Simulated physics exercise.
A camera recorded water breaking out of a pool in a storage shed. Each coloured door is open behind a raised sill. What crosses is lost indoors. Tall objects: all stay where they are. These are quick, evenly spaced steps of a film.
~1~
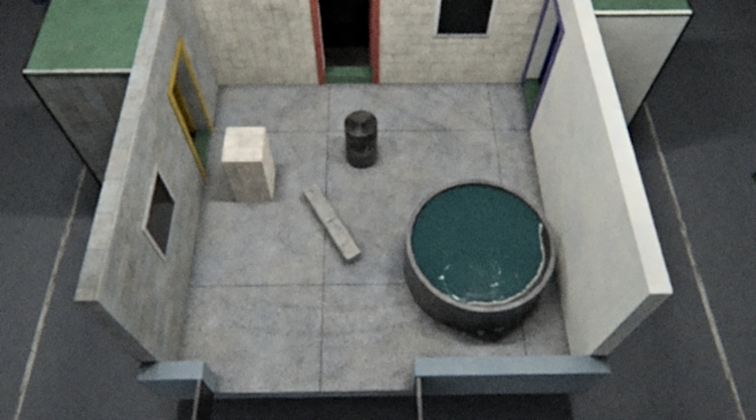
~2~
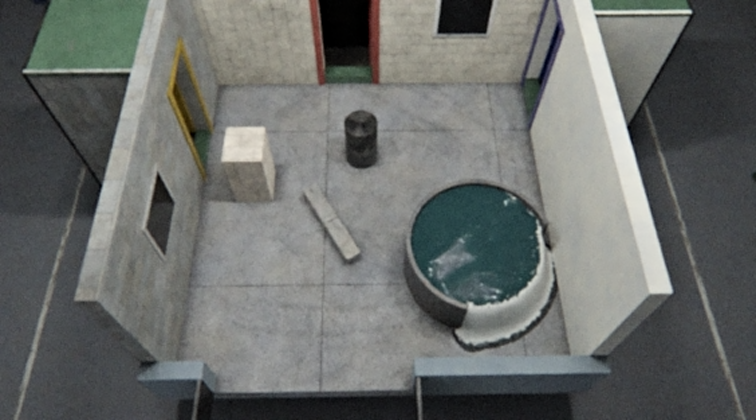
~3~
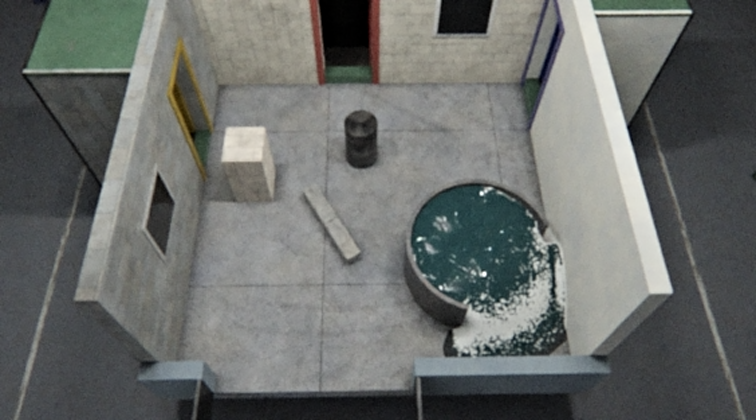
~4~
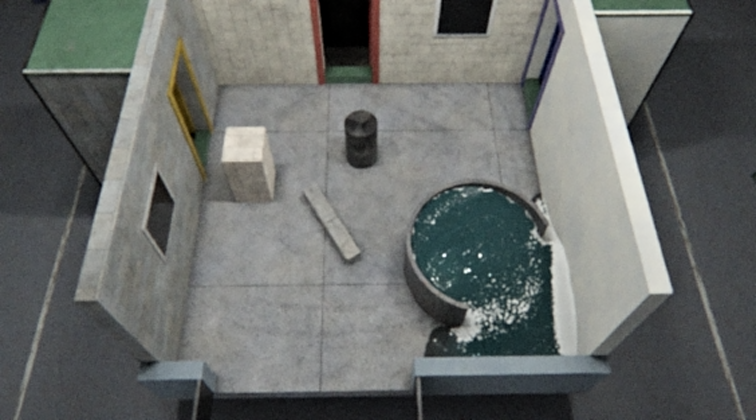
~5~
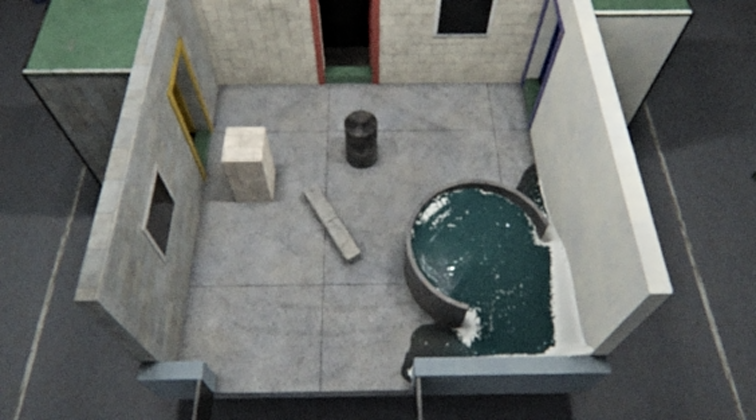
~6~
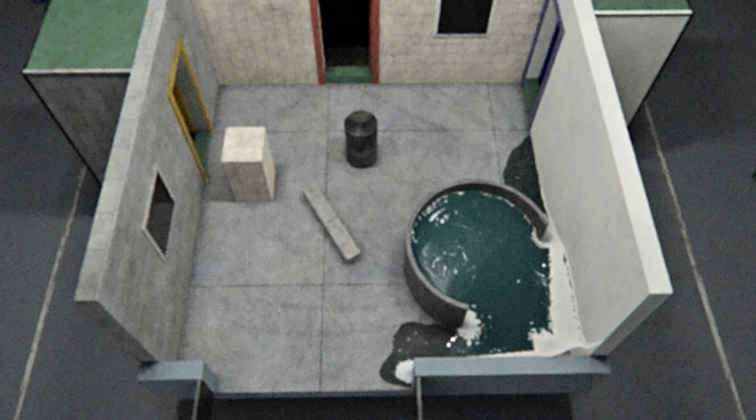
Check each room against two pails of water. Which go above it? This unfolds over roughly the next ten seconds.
The red door stays at or below; the yellow door stays at or below; the blue door stays at or below.
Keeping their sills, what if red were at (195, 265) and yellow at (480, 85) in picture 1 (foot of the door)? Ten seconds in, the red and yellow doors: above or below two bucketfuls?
As it turns out, the red door keeps clear but the yellow door keeps clear.
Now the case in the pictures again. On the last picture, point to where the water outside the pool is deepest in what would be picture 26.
Deepest point: About (547, 279).
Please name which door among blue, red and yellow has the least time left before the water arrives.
Answer: The blue-painted one.
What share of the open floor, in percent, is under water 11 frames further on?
The answer is around 45 per cent.
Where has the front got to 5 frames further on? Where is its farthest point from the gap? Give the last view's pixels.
The front tops out at about (476, 88).
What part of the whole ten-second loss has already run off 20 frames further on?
I make it 30 per cent.
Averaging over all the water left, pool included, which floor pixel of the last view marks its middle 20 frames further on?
It is around (429, 266).
A moment on, water covers 25 % of the floor; the red door not reached, the yellow door not reached, the blue door wet at the sill, nothing in.
Next, water covers 45 % of the floor; the red door not reached, the yellow door not reached, the blue door wet at the sill, nothing in.
Then, water covers 60 % of the floor; the red door wet at the sill, nothing in, the yellow door wet at the sill, nothing in, the blue door wet at the sill, nothing in.
Later, water covers 85 % of the floor; the red door wet at the sill, nothing in, the yellow door wet at the sill, nothing in, the blue door wet at the sill, nothing in.
In the end, water covers 95 % of the floor; the red door wet at the sill, nothing in, the yellow door wet at the sill, nothing in, the blue door wet at the sill, nothing in.
